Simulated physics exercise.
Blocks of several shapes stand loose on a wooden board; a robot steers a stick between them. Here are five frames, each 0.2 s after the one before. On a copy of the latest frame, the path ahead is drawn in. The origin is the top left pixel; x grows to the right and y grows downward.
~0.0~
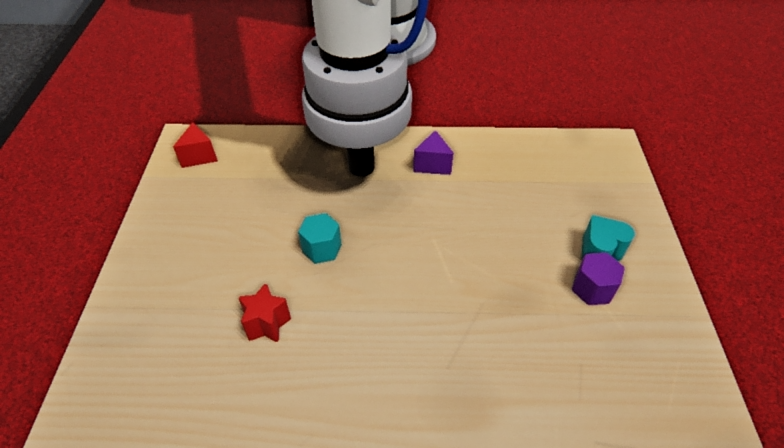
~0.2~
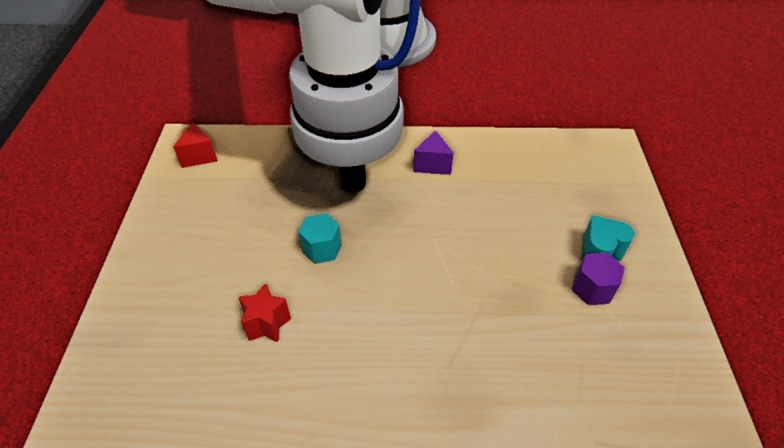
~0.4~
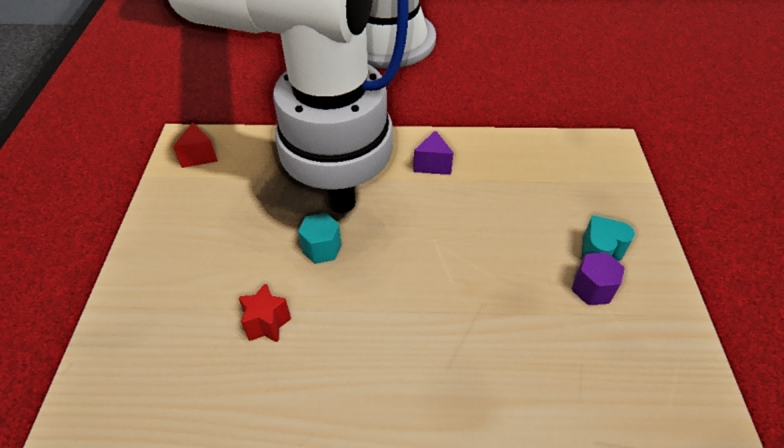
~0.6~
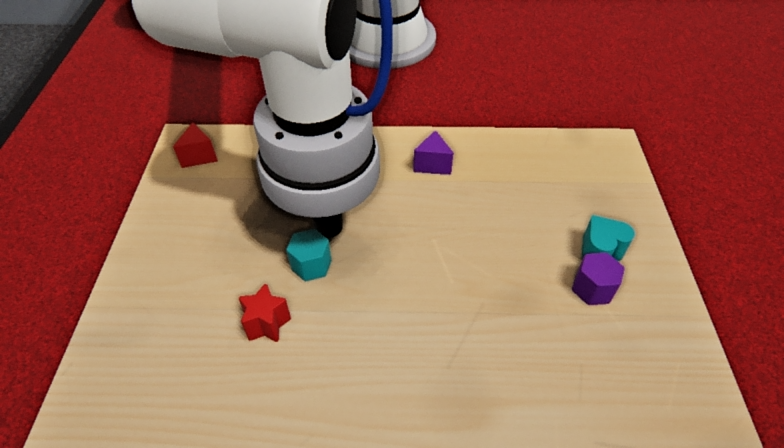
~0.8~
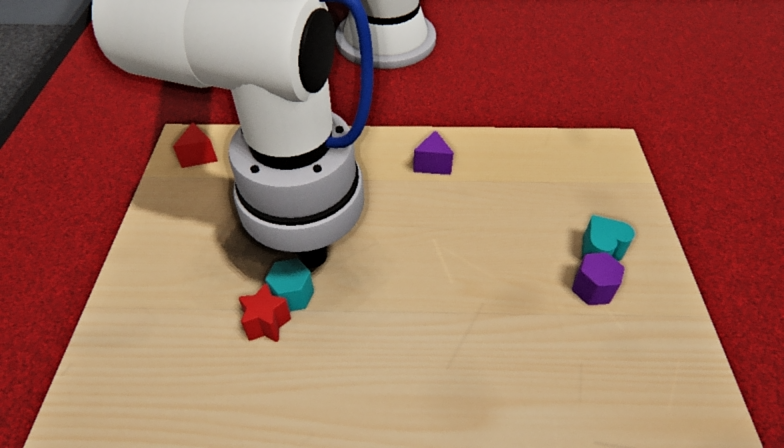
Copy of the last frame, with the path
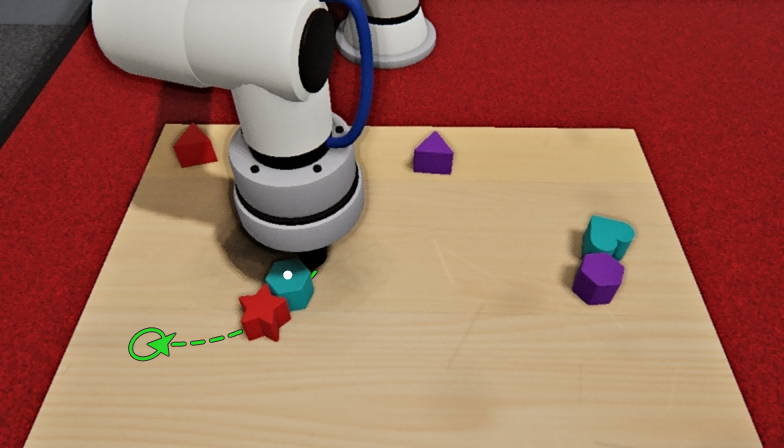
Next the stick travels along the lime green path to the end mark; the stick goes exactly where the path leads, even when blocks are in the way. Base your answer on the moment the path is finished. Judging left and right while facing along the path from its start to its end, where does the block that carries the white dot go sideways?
Sideways shift: Left.
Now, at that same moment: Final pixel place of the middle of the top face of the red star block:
Pixel (194, 397).
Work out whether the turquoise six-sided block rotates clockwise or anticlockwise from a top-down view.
The turquoise six-sided block rotates counterclockwise.
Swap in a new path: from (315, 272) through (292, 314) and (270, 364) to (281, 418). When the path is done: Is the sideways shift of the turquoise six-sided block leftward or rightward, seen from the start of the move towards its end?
Pushed right.
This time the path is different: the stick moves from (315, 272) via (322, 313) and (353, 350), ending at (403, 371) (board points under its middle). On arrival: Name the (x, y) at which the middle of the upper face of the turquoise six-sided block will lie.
At the end it should sit near (280, 294).
Drawn move, from (315, 272) by way of (274, 313) and (213, 340) to (147, 344); the dot is on the turquoise six-sided block.
What follows on the original path. One third of the way, stick (268, 300); red star block (218, 357), turned 15° anticlockwise; turquoise six-sided block (241, 323).
Two thirds of the way, stick (206, 326); red star block (195, 395), turned 55° anticlockwise; turquoise six-sided block (190, 356), turned 50° anticlockwise.
At the end, stick (137, 330); red star block (194, 397), turned 60° anticlockwise; turquoise six-sided block (182, 359), turned 65° anticlockwise.
